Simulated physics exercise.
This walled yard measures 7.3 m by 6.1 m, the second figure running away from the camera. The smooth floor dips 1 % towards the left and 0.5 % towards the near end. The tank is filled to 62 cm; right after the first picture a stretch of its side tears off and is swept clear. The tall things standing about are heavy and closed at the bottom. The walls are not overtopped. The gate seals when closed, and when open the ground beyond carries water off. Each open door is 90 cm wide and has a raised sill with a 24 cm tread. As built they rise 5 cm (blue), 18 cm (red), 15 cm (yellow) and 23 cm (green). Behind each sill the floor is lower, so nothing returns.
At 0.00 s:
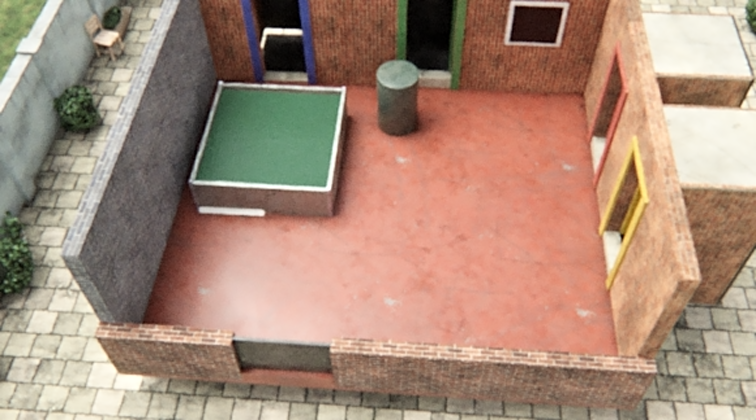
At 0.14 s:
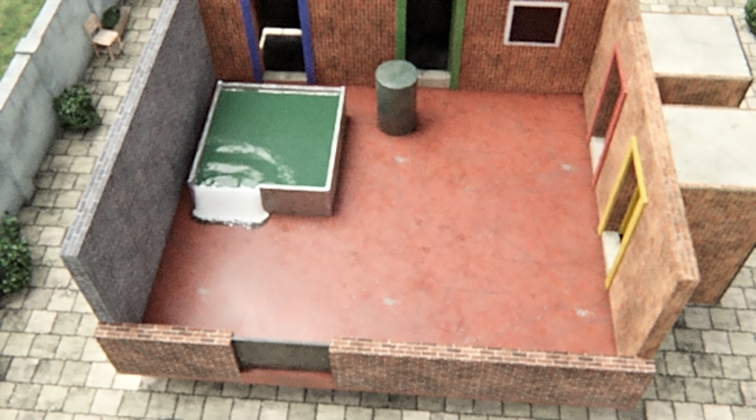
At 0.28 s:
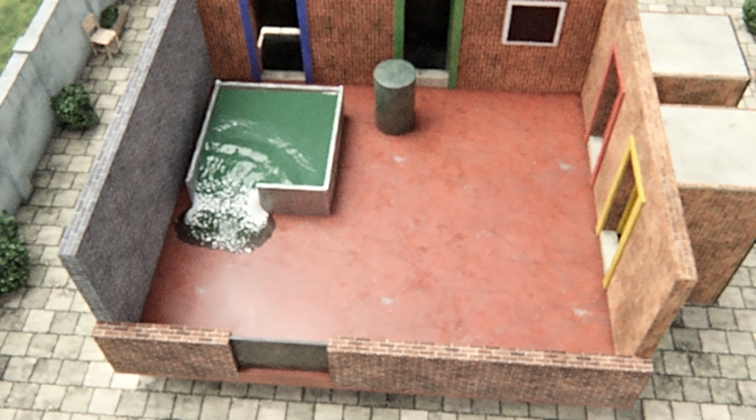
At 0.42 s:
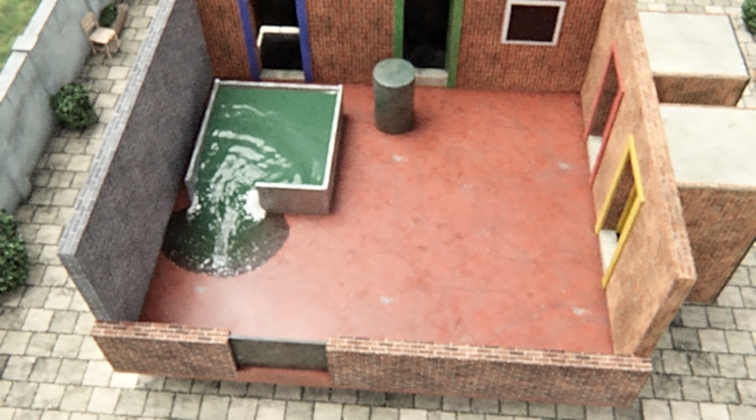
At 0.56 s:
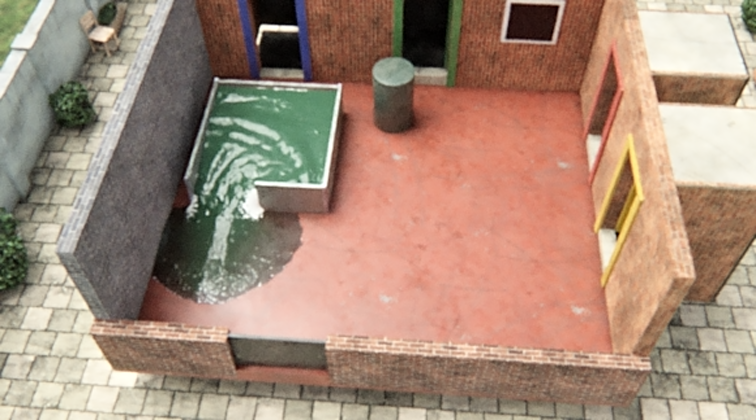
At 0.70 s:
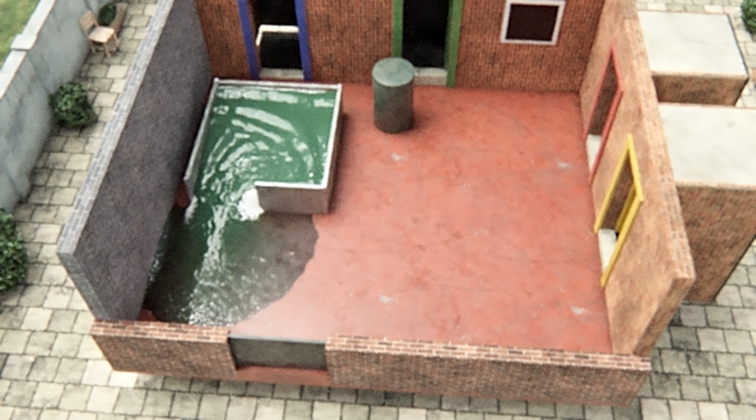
Green water pours from a broken tank and spreads across the red floor toward the viewer.
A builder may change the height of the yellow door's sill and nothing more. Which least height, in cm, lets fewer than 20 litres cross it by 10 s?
Close to 10.5 cm is just enough.
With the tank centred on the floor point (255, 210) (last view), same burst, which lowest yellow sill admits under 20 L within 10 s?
Then roughly 12.5 cm.
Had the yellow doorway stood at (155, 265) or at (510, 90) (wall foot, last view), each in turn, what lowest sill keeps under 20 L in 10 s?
Roughly 23 and 8.0 cm.
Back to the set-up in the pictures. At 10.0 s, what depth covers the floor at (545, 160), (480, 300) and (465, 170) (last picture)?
About 6, 9 and 6 cm.
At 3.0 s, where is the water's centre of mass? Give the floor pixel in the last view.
At about (257, 227).
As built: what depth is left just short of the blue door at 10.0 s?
About 5.5 cm.
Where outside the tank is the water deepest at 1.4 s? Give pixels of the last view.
Near (144, 339).
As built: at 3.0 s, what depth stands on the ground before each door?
In cm: Blue 0, red 0, yellow 0, green 0.
After 1.4 s water covers 20 % of the floor, deepest (55 cm) near (144, 339); it has not reached the yellow door.
After 3.0 s water covers 30 % of the floor, deepest (39 cm) near (141, 349); it has not reached the yellow door.
After 10.0 s water covers 95 % of the floor, deepest (13 cm) near (129, 349); 8 cm at the yellow door, 2 litres in over its 15 cm sill.
At the yellow door as built, the water arrived by 4.3 s and peaked near 17 cm at 4.8 s.
Run again over the same 10 s with other heights there, 30 litres in over 9.5 cm, 7 litres over 13 cm. The limit of 20 litres is kept from about 10.5 cm up.
